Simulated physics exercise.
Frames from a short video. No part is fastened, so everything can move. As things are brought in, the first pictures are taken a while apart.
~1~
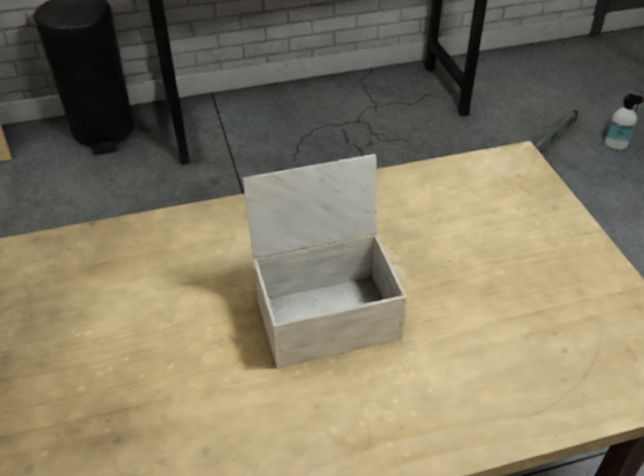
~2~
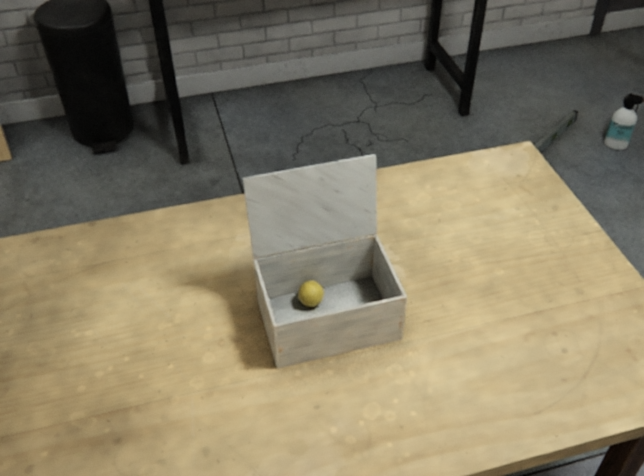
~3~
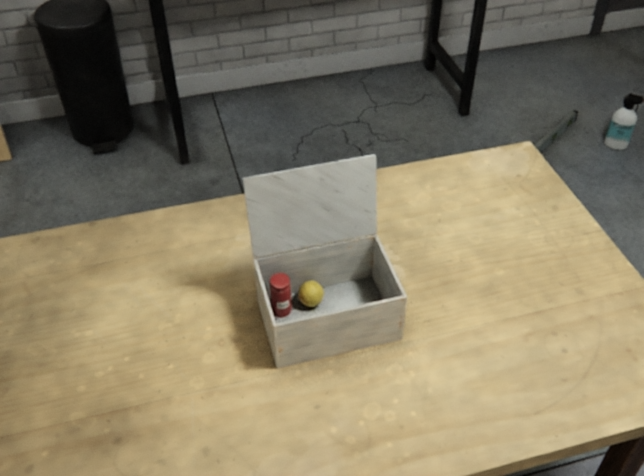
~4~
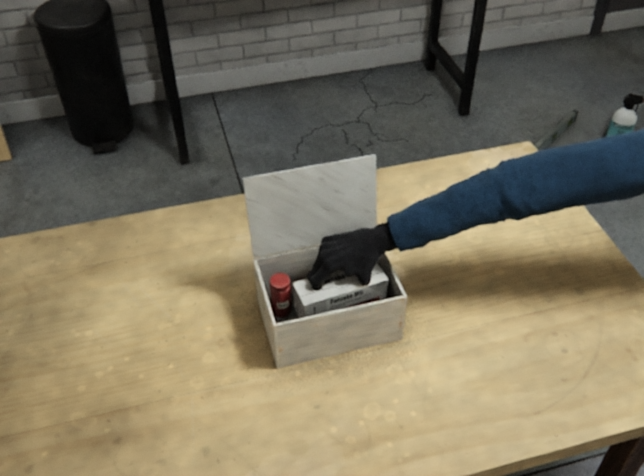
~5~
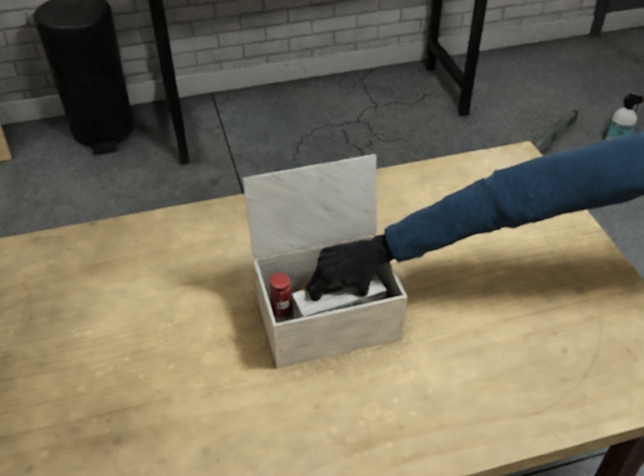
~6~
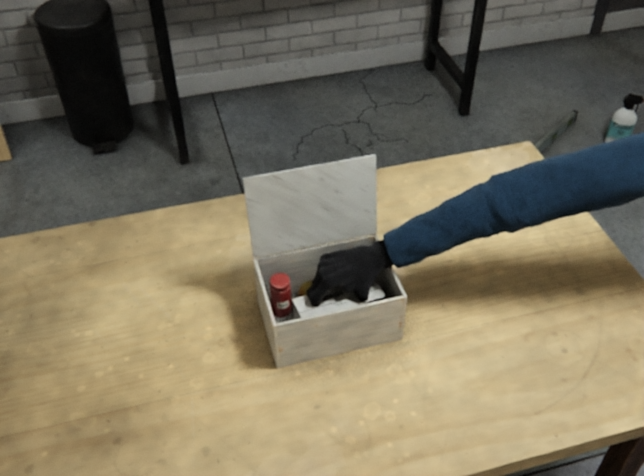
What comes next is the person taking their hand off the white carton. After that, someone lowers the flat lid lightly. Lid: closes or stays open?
Most likely there will be no gap under the lid.
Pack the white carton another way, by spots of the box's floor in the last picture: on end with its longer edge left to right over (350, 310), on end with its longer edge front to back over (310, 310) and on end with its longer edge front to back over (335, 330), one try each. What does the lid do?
At first it fails to shut, the second time it fails to shut, and the third time it fails to shut.
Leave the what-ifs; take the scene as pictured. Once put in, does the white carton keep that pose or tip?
As it turns out, it keeps its original angle.
Then, 1.20 s on from there, lid starting down.
Then, 1.80 s on from there, lid 48° above the rim.
Then, 2.30 s on from there, lid 12° above the rim.
In the end, lid shut; all 3 unmoved. At the end, from the last picture's camera, white carton near (339, 309).
